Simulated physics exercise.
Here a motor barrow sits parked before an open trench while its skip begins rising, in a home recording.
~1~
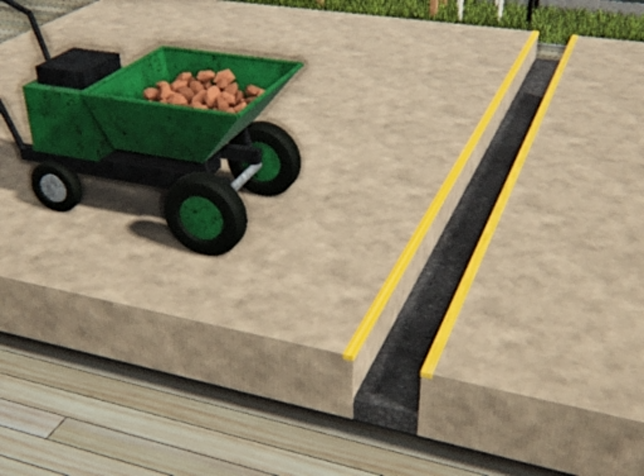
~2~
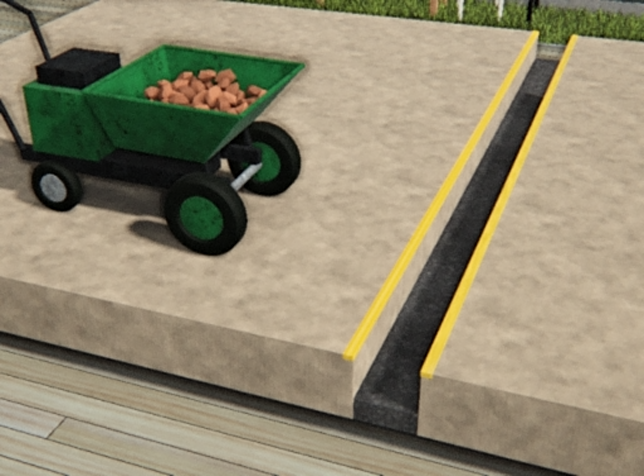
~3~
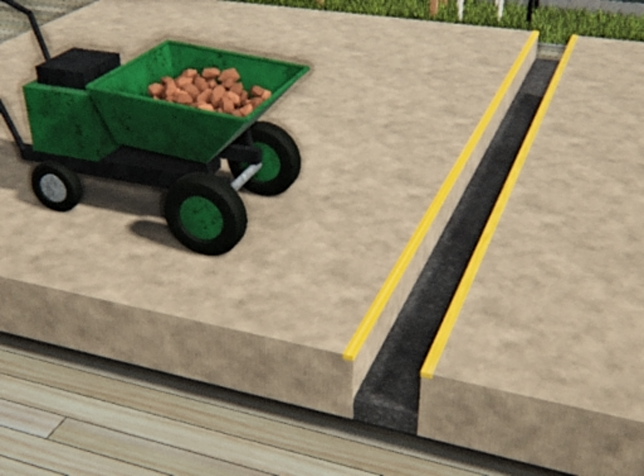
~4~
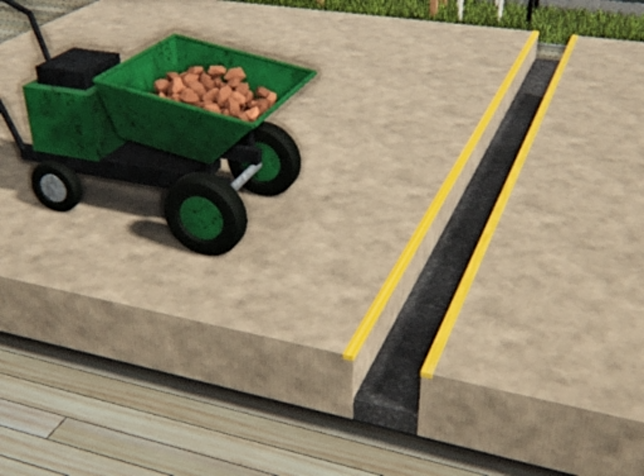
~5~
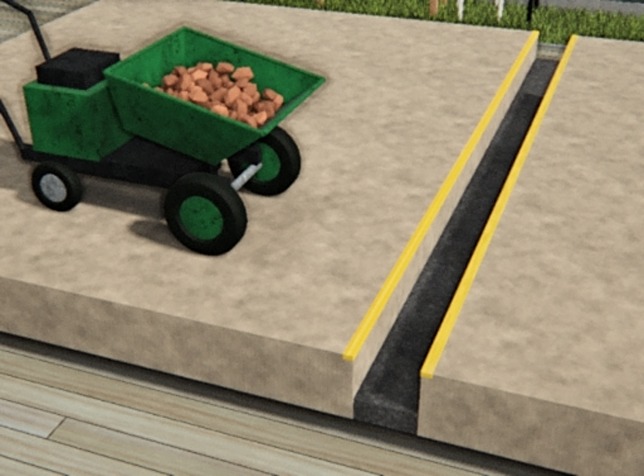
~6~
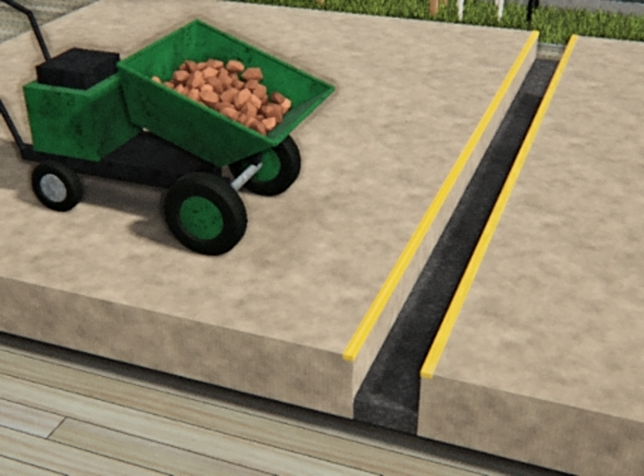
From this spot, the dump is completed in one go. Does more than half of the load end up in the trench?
The trench never gets most of the load.
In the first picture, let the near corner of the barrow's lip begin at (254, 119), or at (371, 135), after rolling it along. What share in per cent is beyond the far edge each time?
Roughly 0 per cent, then roughly 70 per cent.
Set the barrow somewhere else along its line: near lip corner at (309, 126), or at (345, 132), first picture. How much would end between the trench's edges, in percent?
100 %, then 70 %.
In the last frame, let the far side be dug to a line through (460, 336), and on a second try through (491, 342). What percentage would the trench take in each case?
First case 20 %, second case 20 %.
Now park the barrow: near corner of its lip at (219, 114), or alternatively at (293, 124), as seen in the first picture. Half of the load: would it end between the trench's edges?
Lab note - position 1: A minority share; position 2: A majority share.
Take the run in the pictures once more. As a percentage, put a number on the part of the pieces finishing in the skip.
Estimate: Some 30 %.
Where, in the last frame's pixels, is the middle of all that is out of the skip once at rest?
Last view, centre at rest - approx. (385, 243).
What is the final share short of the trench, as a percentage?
Roughly 50 in a hundred.
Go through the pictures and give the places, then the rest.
Lip of the skip at (238, 116), level; top of the load at (178, 102), lumps of rubble; first edge of the trench at (370, 317); far edge at (444, 332), the trench under half as wide as the skip, and about as deep as wide, in the first picture.
Lip of the skip at (240, 117), level; top of the load at (179, 101), in the second picture.
Lip of the skip at (245, 121), tipped barely; top of the load at (175, 95), in the third picture.
Lip of the skip at (253, 126), tipped a little; top of the load at (181, 91), in the fourth picture.
Lip of the skip at (263, 134), tipped a little; top of the load at (189, 88), in the fifth picture.
Lip of the skip at (274, 144), tipped clearly; top of the load at (182, 77); first edge of the trench at (370, 317); far edge at (444, 332), in the sixth picture.
Soon, skip tipped steeply; all in the skip.
A while on, skip tipped right over; most in the skip; a small part short of the trench.
Towards the end, skip tipped right over; about a quarter in the skip; about half short of the trench; a small part in or heaped over the trench.
Finally, skip tipped right over; about a quarter in the skip; about half short of the trench; about a quarter in or heaped over the trench; none beyond it.
